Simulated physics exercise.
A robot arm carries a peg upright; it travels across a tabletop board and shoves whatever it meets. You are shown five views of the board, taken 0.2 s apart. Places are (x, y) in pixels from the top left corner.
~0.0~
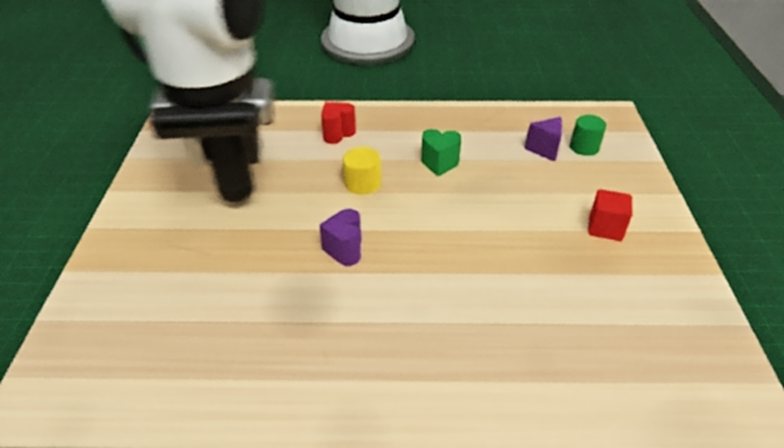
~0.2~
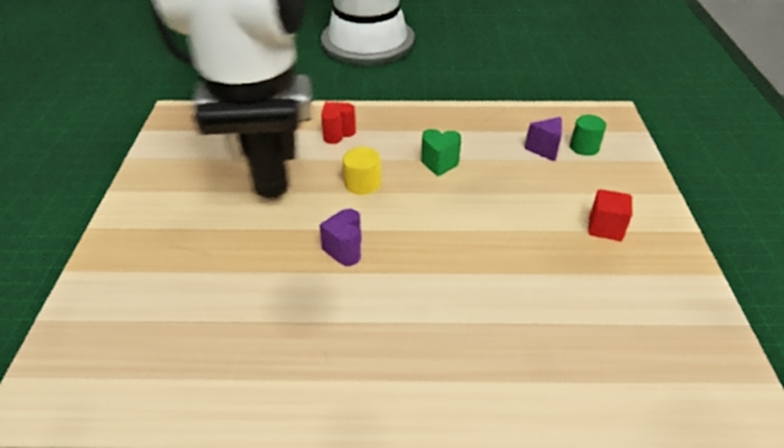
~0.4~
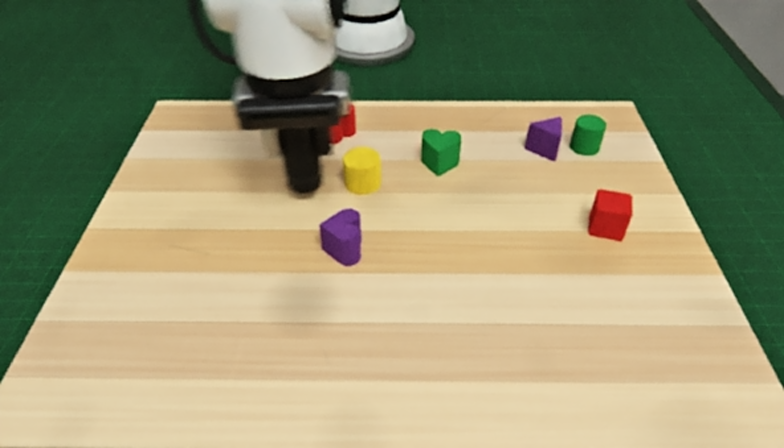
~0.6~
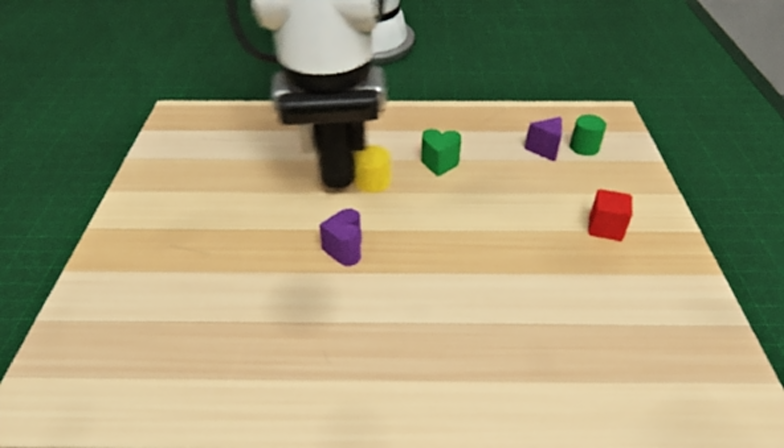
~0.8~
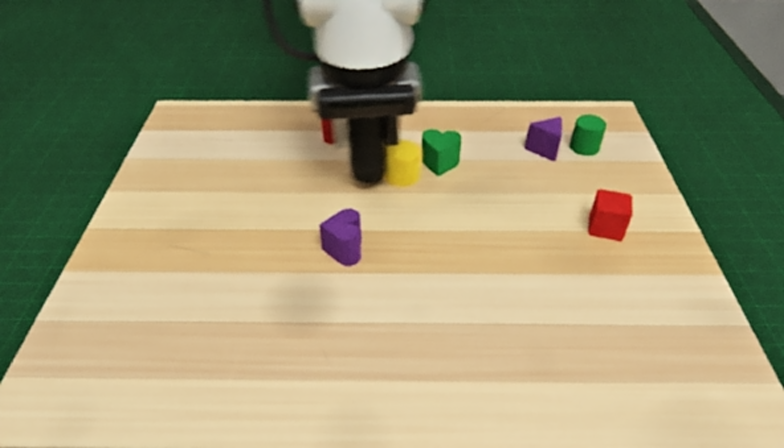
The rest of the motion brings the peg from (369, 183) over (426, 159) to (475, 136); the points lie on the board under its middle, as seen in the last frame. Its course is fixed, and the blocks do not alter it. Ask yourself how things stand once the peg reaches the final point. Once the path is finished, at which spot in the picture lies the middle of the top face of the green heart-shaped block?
The top centre is at (539, 133).
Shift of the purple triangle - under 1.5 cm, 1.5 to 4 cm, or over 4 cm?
Between 1.5 and 4 cm.
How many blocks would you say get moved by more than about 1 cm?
Shifted over 1 cm: Three or more.
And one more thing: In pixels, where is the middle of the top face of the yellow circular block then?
Around pixel (510, 119).
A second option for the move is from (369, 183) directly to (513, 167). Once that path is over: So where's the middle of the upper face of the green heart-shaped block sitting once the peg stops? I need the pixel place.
By then it is at (496, 105).
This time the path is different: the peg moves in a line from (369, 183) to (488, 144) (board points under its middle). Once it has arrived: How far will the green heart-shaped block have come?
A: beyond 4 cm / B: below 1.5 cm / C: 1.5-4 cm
The correct letter is A.
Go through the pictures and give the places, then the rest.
Peg's lower end at (237, 191); yellow circular block at (362, 157); green heart-shaped block at (442, 138); purple triangle at (550, 125), in the first frame.
Peg at (272, 187); blocks still, in the second frame.
Peg at (305, 183); blocks still, in the third frame.
Peg at (337, 178); yellow circular block at (372, 155), in the fourth frame.
Peg at (368, 173); yellow circular block at (402, 149); green heart-shaped block at (442, 138); purple triangle at (550, 125), in the fifth frame.
On the path given first. One third of the way, peg at (408, 157); yellow circular block at (443, 137); green heart-shaped block at (474, 131).
Two thirds of the way, peg at (444, 141); yellow circular block at (480, 126); green heart-shaped block at (513, 127), turned 30° clockwise.
At the end, peg at (476, 126); yellow circular block at (510, 119); green heart-shaped block at (538, 133), turned 55° clockwise; purple triangle at (567, 126), turned 15° anticlockwise.
